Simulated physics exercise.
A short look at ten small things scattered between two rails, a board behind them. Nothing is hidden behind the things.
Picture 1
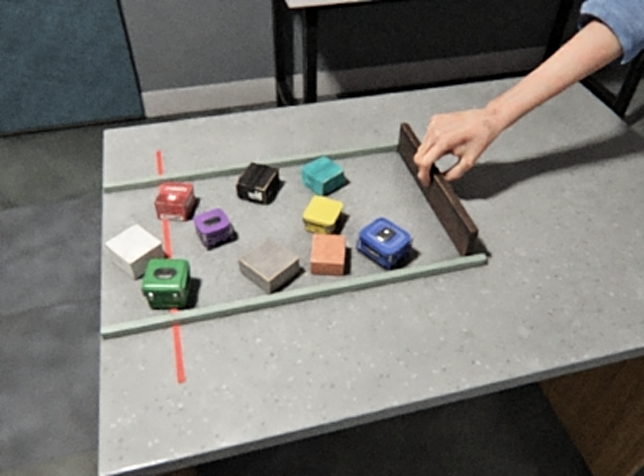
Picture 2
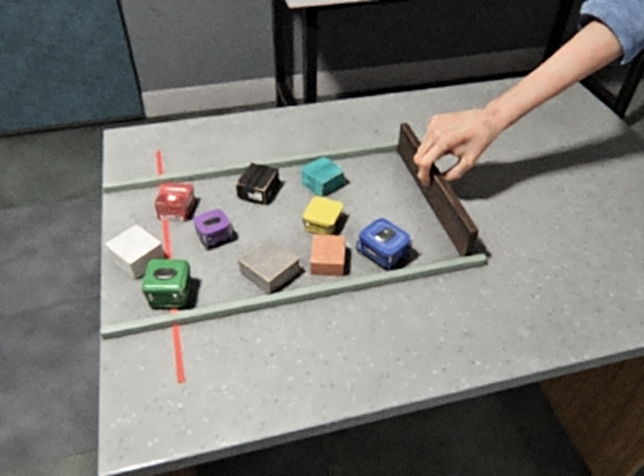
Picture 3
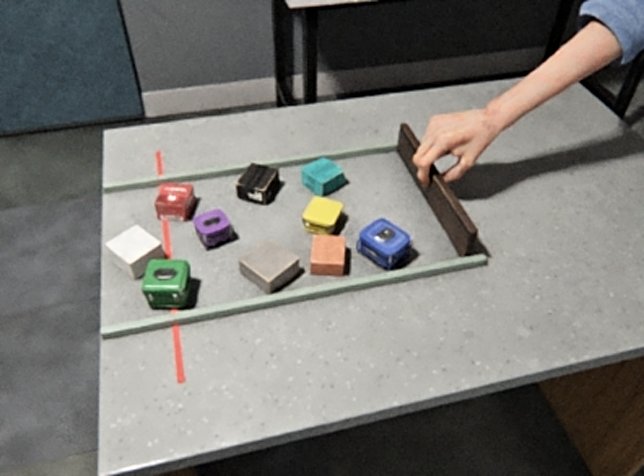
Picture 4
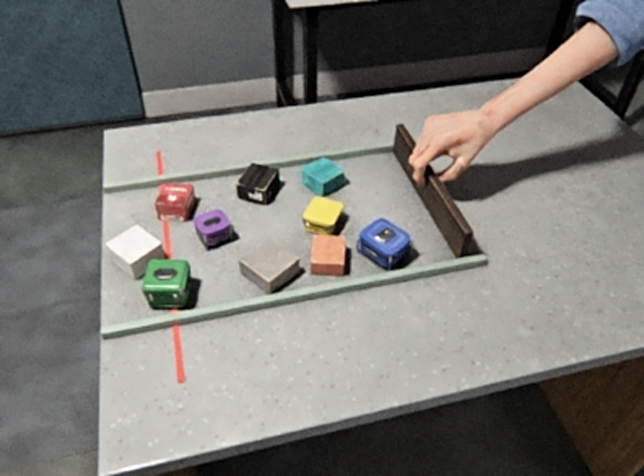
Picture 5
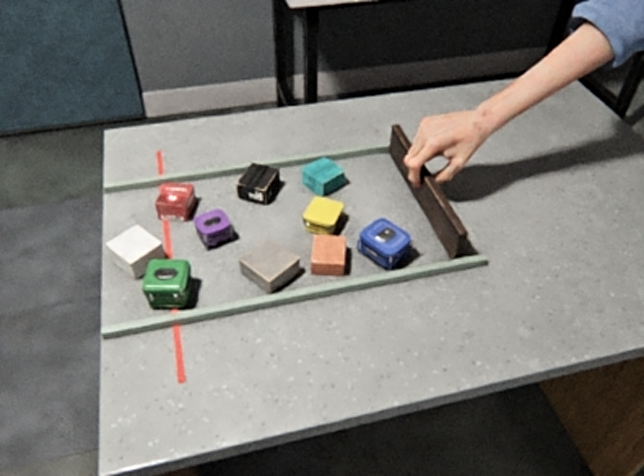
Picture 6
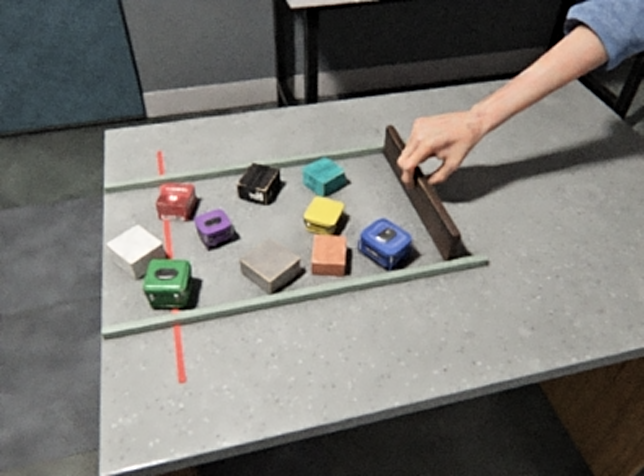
On a grey speckled tabletop, small colourful blocks and cases sat still between two pale green rails while a hand gripped a dark board on the right and slid it slightly left toward them.
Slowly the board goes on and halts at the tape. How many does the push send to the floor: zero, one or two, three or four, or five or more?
The number that fall off is three or four.
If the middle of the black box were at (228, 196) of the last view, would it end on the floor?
It stays on.
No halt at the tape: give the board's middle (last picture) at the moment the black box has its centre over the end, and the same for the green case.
Its middle is around (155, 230) and around (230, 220).
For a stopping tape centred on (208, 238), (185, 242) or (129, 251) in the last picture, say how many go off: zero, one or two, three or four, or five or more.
For each place: One or two; three or four; at least five.
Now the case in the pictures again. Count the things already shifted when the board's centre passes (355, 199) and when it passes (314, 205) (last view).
First 3, then 6.
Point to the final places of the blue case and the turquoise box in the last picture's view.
About (151, 281), and the other about (147, 199).
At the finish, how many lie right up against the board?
In contact: 3.
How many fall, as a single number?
Exactly 4.
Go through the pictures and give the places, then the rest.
The first picture shows white block (136, 251); green case (168, 283); red box (176, 201); board (433, 185); tape (168, 244).
The second picture shows green case (168, 284); yellow case (323, 217).
The third picture shows red box (176, 202); grey block (269, 266).
The fourth picture shows white block (136, 252); turquoise box (323, 177).
The fifth picture shows green case (169, 284); purple case (214, 229).
The sixth picture shows white block (137, 252); green case (169, 284); red box (177, 202); board (417, 189); tape (169, 244).
A little later, none off yet; white block at rest near (137, 252); green case at rest near (169, 284); red box at rest near (177, 202).
Next, none off yet; white block at rest near (137, 252); green case shifted a little near (151, 289); red box at rest near (177, 202).
Later still, one off so far; white block shifted a little near (122, 252); green case on its side near (75, 352); red box shifted well along near (117, 213).
When it is over, the number that fall off is three or four; down, grey block, red box, green case and white block.
